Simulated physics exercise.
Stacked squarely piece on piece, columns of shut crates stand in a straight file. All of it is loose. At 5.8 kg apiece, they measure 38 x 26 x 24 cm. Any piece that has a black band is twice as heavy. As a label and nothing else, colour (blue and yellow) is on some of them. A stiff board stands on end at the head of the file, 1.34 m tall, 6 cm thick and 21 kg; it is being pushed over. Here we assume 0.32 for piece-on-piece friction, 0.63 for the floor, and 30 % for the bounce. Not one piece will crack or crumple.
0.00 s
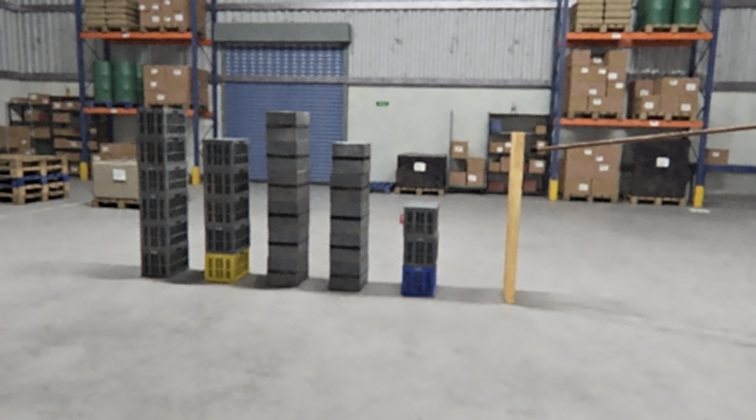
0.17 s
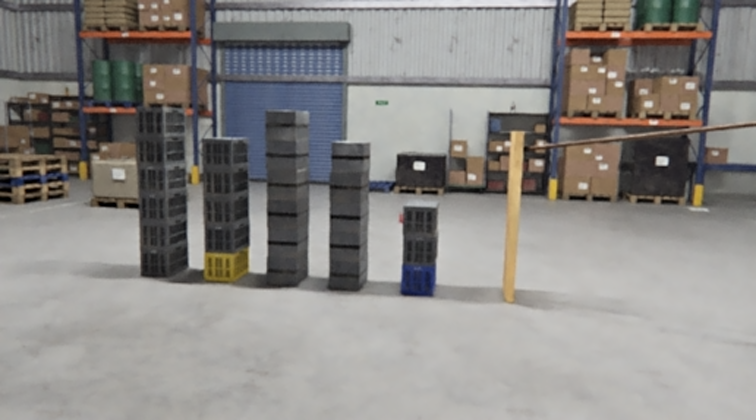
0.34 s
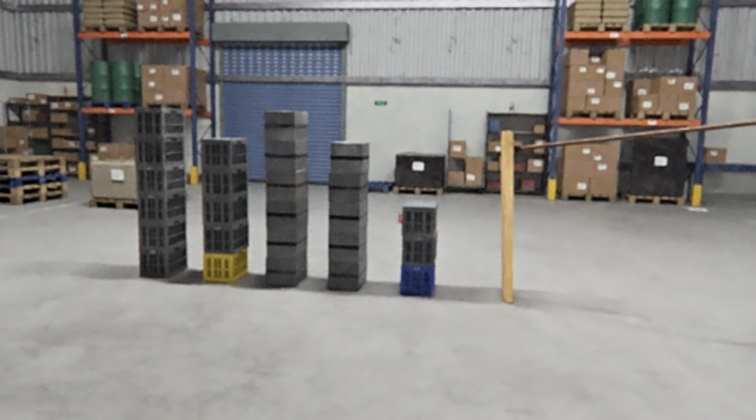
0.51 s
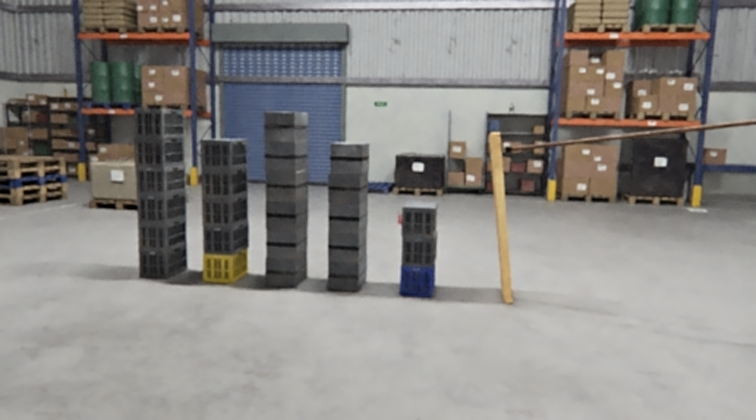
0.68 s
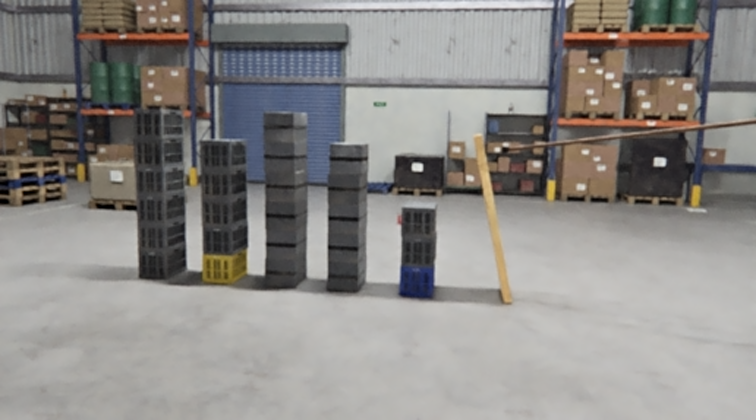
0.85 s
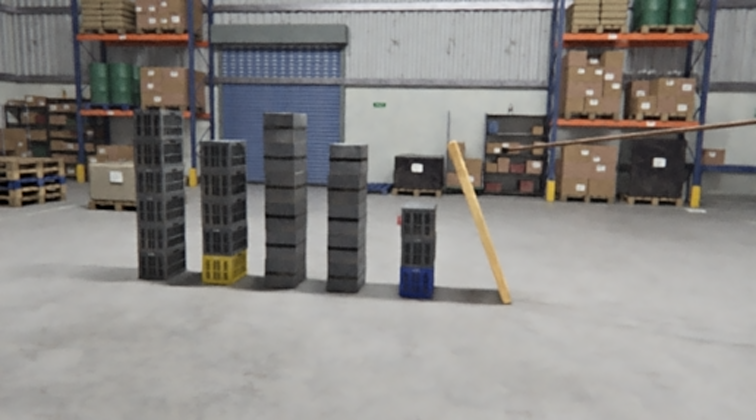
A pole nudges an upright wooden board, which leans left toward a row of stacked crates.
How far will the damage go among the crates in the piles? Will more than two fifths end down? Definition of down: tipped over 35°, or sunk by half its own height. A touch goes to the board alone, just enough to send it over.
No.
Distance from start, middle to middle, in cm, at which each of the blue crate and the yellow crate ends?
Approx. distance from start in cm - blue 0, yellow 0.
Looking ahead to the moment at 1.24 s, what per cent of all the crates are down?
By then 0 %.
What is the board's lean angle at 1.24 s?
Lean: Approx. 50 degrees.
By 0.96 s, board 30° from upright; none of the 25 crates down.
By 1.10 s, board 39° from upright; none of the 25 crates down, 1 disturbed.
By 1.24 s, board 48° from upright; none of the 25 crates down, 1 disturbed.
By 1.48 s, board 53° from upright; 1 of the 25 crates down.
When it is over (2.1 s), board 56° from upright; 1 of the 25 crates down; blue crate unmoved; yellow crate unmoved. That is 4 per cent. In pixels of the last frame, middles, blue crate near (417, 277), yellow crate near (225, 265).
